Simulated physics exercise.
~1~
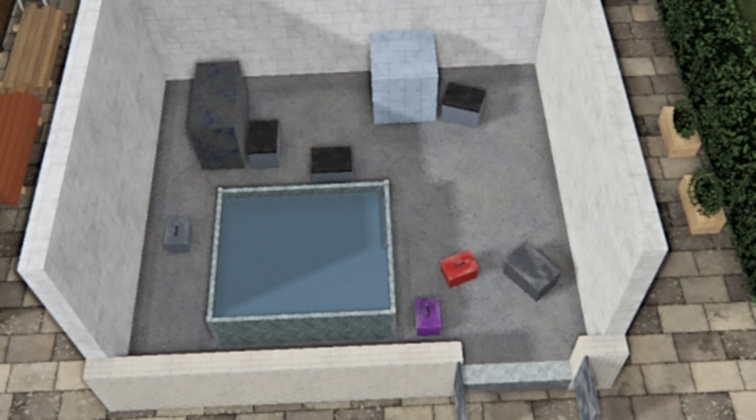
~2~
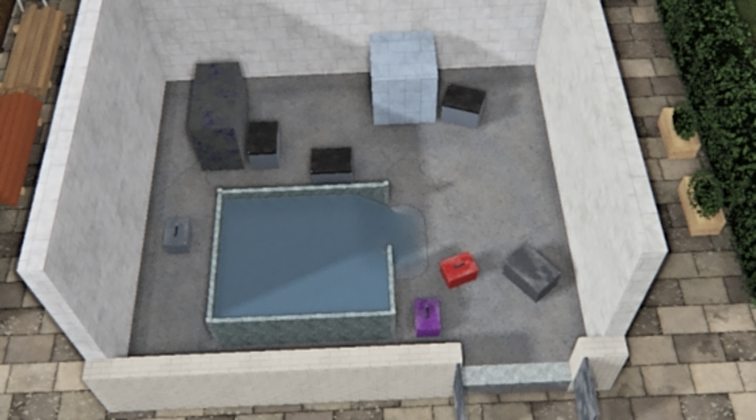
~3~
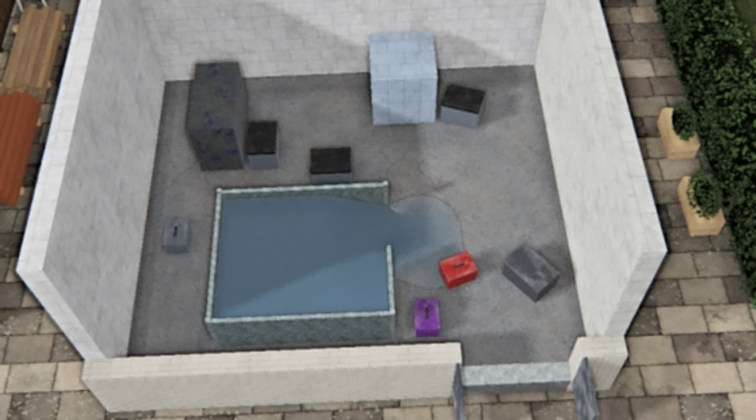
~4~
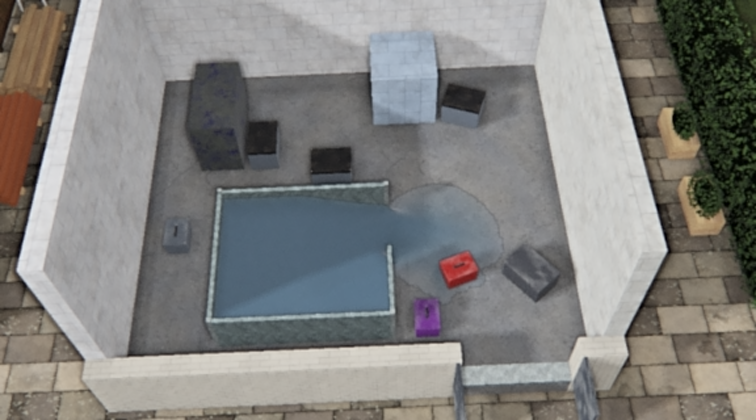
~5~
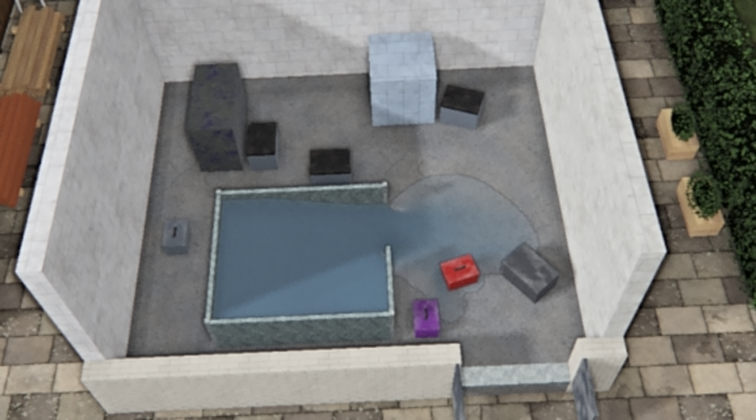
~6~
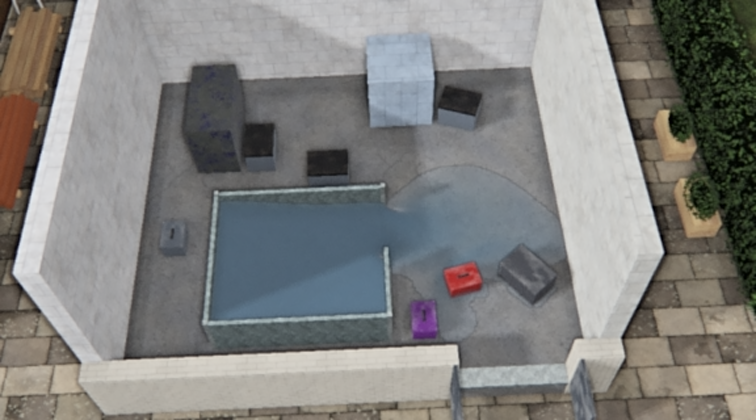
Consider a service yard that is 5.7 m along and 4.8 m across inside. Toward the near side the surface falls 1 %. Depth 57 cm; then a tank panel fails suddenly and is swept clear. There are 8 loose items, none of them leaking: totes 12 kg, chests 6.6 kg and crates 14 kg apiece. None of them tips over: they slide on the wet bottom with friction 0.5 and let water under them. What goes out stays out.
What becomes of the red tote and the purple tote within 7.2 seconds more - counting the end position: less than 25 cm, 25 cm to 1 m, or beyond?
The red tote drifts a bit. The purple tote remains nearly in place.
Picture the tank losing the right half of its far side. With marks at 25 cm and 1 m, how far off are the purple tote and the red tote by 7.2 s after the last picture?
In that case the purple tote does not really move while the red tote does not really move.
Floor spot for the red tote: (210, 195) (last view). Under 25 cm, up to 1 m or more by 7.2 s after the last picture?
From that spot, it remains nearly still.
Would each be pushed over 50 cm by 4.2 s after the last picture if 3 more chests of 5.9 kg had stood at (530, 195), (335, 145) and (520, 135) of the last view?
Well, in that order it's higher, lower and higher.
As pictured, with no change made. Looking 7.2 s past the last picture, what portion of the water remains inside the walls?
Somewhere near 78 percent, give or take.
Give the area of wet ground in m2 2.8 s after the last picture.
Flooded: Near 15 m2.
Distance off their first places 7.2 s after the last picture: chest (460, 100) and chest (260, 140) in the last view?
First 140 cm, then 10 cm.
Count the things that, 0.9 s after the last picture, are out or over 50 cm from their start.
I make it 1 by then.
Then, 0.9 s after the last picture the red tote is near (476, 295), 0.5 m from its start, aground; the purple tote is near (424, 316), 0.0 m from its start, aground; 0 of 8 are out; 0 afloat.
Then, 2.8 s after the last picture the red tote is near (475, 307), 0.6 m from its start, aground; the purple tote is near (424, 316), 0.0 m from its start, aground; 0 of 8 are out; 1 afloat.
Then, 4.8 s after the last picture the red tote is near (475, 307), 0.6 m from its start, aground; the purple tote is near (424, 316), 0.0 m from its start, aground; 0 of 8 are out; 1 afloat.
Then, 7.2 s after the last picture the red tote is near (458, 314), 0.7 m from its start, aground; the purple tote is near (424, 316), 0.0 m from its start, aground; 0 of 8 are out; 2 afloat.
